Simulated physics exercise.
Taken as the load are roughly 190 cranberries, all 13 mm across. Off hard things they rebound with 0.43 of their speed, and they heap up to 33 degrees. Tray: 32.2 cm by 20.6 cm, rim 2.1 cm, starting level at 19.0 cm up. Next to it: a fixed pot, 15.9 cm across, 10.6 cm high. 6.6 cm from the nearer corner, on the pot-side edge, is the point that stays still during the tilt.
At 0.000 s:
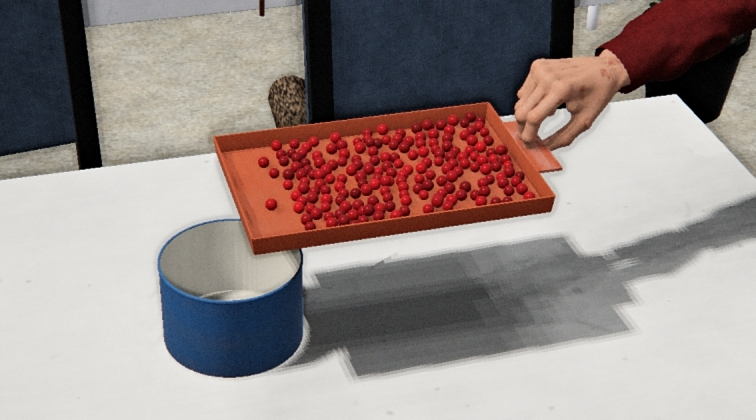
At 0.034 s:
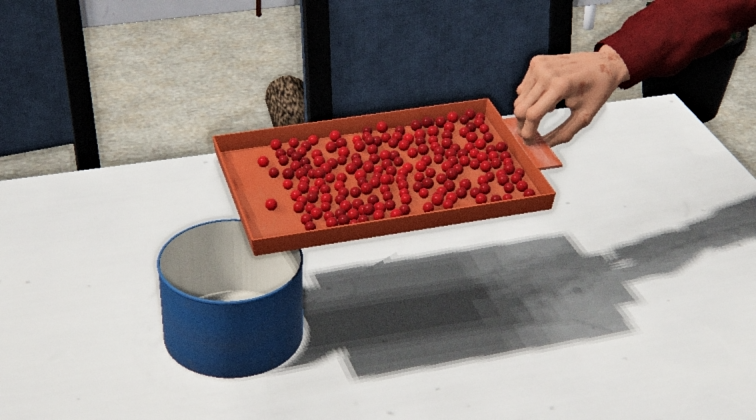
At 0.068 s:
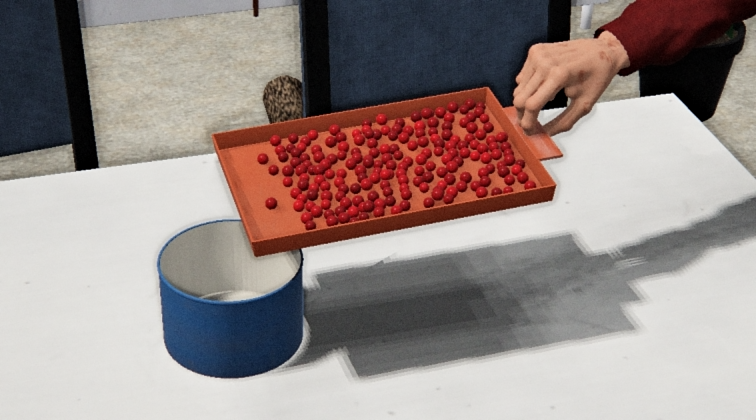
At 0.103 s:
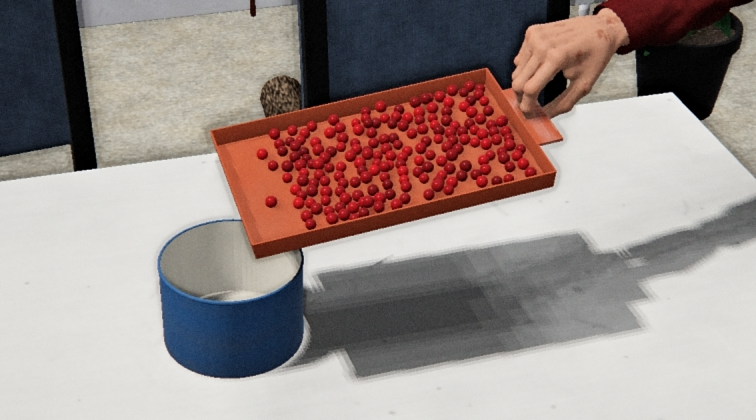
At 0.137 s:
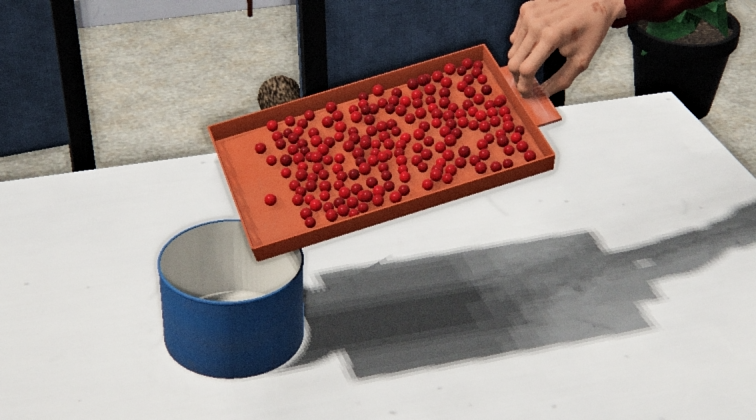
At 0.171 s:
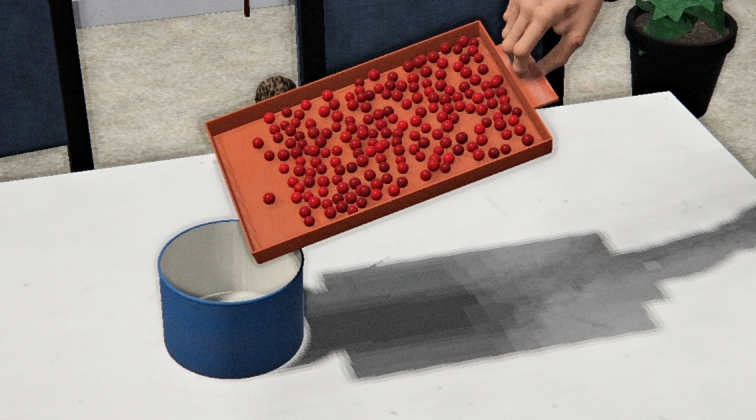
In this clip, a hand holds a shallow orange-red tray of small red berries above a white table beside a blue pot, then raises the tray's right side so it slants down toward the left, the berries barely shifting on it.
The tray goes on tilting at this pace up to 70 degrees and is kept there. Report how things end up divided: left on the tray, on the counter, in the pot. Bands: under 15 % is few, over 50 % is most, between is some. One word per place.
Tray: Some, counter: Most, pot: Few.
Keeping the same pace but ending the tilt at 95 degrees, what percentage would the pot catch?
Pot share: About 0 per cent.
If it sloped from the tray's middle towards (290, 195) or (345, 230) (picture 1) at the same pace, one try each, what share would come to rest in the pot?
Approximately 10 percent, then 0 percent.
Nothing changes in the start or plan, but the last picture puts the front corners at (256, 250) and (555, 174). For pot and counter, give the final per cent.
Pot 0; counter 20.
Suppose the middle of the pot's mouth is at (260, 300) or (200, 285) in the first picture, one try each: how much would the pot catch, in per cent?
First try around 25 %, second around 15 %.
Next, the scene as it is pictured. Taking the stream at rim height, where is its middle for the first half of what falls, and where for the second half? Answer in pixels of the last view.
Around (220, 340), then around (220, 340).
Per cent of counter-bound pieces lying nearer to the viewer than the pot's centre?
About 100 per cent.
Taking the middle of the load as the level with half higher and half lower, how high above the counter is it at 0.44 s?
Roughly 28 cm.
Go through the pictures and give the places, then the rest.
The first picture shows tray tilt 0 degrees, front corners at (254, 237) and (552, 195); middle of the pieces at (392, 173); pot at (231, 258).
The second picture shows tray tilt 1 degrees, front corners at (254, 238) and (552, 192); middle of the pieces at (391, 171).
The third picture shows tray tilt 3 degrees, front corners at (254, 240) and (553, 184), lowest corner left front; middle of the pieces at (391, 166).
The fourth picture shows tray tilt 8 degrees, front corners at (254, 243) and (553, 170), lowest corner left front; middle of the pieces at (391, 156).
The fifth picture shows tray tilt 13 degrees, front corners at (254, 246) and (552, 154), lowest corner left front; middle of the pieces at (389, 144).
The sixth picture shows tray tilt 19 degrees, front corners at (254, 251) and (549, 138), lowest corner left front; middle of the pieces at (386, 133); pot at (231, 260). The tray's pace is about 170 degrees a second.
After 0.33 s, tilt 46 degrees; the tray holds 100 %, the pot 0 %.
After 0.44 s, tilt 64 degrees; the tray holds 100 %, the pot 0 %.
After 0.68 s, tilt 70 degrees; the tray holds 30 %, the pot 0 %.
By 1.9 s all is still; tray 25 %, counter 75 %, pot 0 %.
